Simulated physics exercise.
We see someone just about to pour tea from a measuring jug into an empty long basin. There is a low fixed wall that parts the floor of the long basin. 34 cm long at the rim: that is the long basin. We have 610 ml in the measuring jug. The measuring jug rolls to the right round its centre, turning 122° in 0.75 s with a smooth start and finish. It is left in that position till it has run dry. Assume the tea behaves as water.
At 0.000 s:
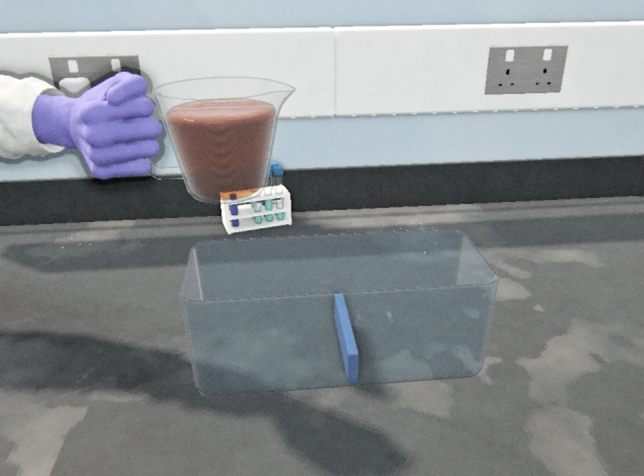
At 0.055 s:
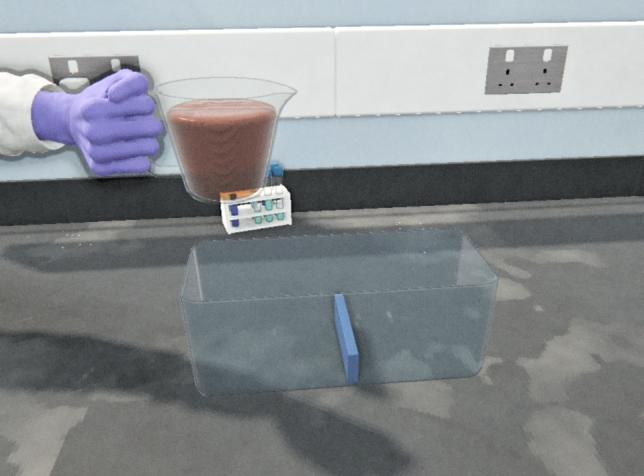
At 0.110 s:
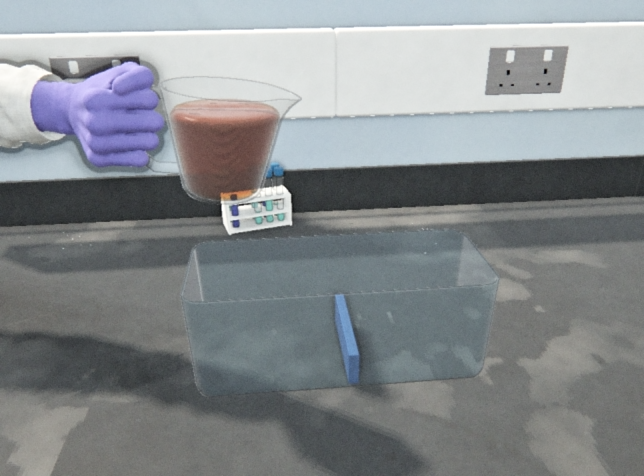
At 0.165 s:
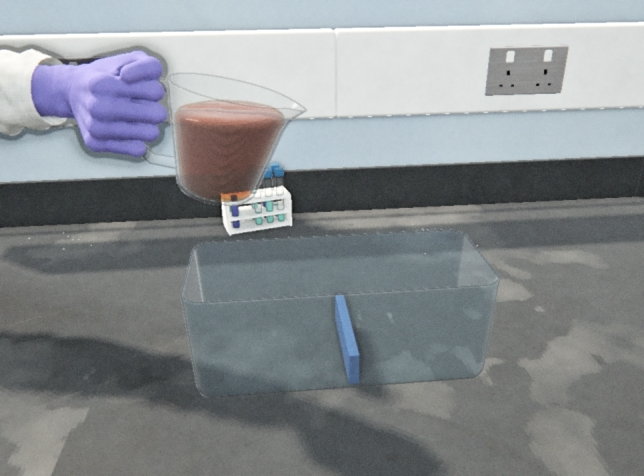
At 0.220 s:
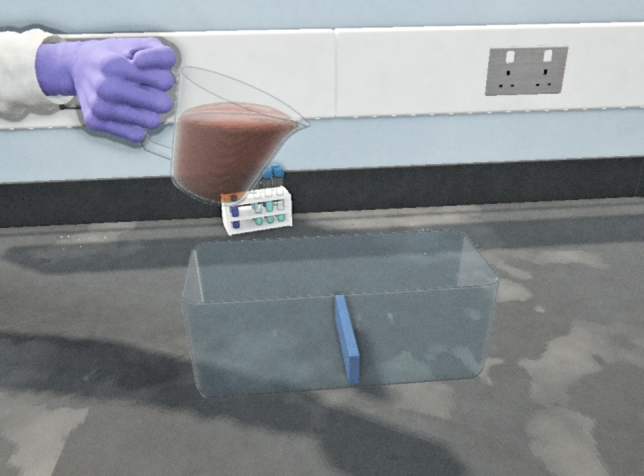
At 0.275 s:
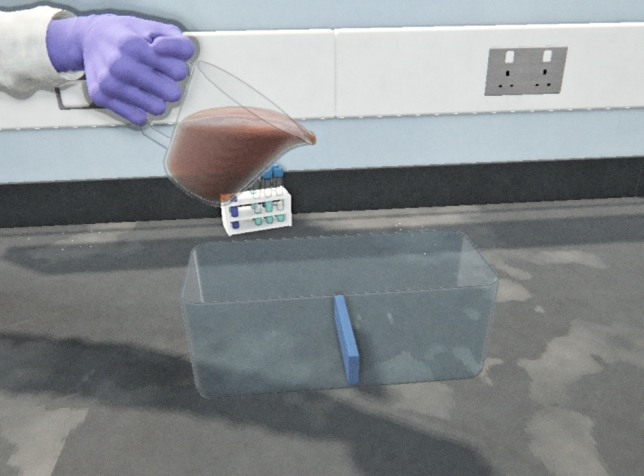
The clip shows a purple-gloved hand beside a clear measuring jug of reddish-brown liquid, above an empty transparent basin with a blue divider; the jug tilts steadily to the right until the liquid reaches its spout.
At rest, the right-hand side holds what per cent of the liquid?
It holds some 42 in every hundred.
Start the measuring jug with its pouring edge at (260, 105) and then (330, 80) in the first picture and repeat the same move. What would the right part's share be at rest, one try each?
The first try gives 10 percent and the second 75 percent.
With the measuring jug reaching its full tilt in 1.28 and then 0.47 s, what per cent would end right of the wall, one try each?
Roughly 65 per cent the first time and 30 per cent the second.
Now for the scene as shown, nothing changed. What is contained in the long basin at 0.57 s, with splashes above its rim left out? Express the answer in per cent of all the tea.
About 42%.
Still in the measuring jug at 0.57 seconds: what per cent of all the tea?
About 30 per cent.
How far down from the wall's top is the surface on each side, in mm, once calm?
I'd say some 26 mm on the left and some 28 mm on the right.
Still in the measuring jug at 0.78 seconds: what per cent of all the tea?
Roughly 0 percent remains.
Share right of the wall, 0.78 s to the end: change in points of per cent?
Net change: A rise of about 2 %.
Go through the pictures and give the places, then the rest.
In the first frame, it leans 0°; its right rim is at (296, 88); the tea meets the walls at (166, 110) and (277, 106); the long basin's rim runs from (187, 271) to (480, 255); the wall's top is at (346, 323).
In the second frame, it leans 2°; its right rim is at (297, 90); the tea meets the walls at (166, 109) and (277, 107).
In the third frame, it leans 6°; its right rim is at (302, 97); the tea meets the walls at (170, 107) and (281, 111).
In the fourth frame, it leans 14°; its right rim is at (307, 109); the tea meets the walls at (175, 109) and (287, 113).
In the fifth frame, it leans 24°; its right rim is at (311, 124); the tea meets the walls at (179, 115) and (298, 117).
In the sixth frame, it leans 36°; its right rim is at (312, 142); the tea meets the walls at (179, 123) and (301, 129); 2 per cent is over the edge.
By 0.57 s the tilt is 105° and 29 per cent is still to pour, 10 is left of the wall and 31 right of it.
By 0.78 s the tilt is 122° and 0 per cent is still to pour, 56 is left of the wall and 40 right of it.
By 1.01 s the tilt is 122° and 0 per cent is still to pour, 56 is left of the wall and 42 right of it.
By 1.25 s the tilt is 122° and 0 per cent is still to pour, 56 is left of the wall and 42 right of it.
At rest 56 per cent lies left of the wall, 42 right of it and 2 outside.
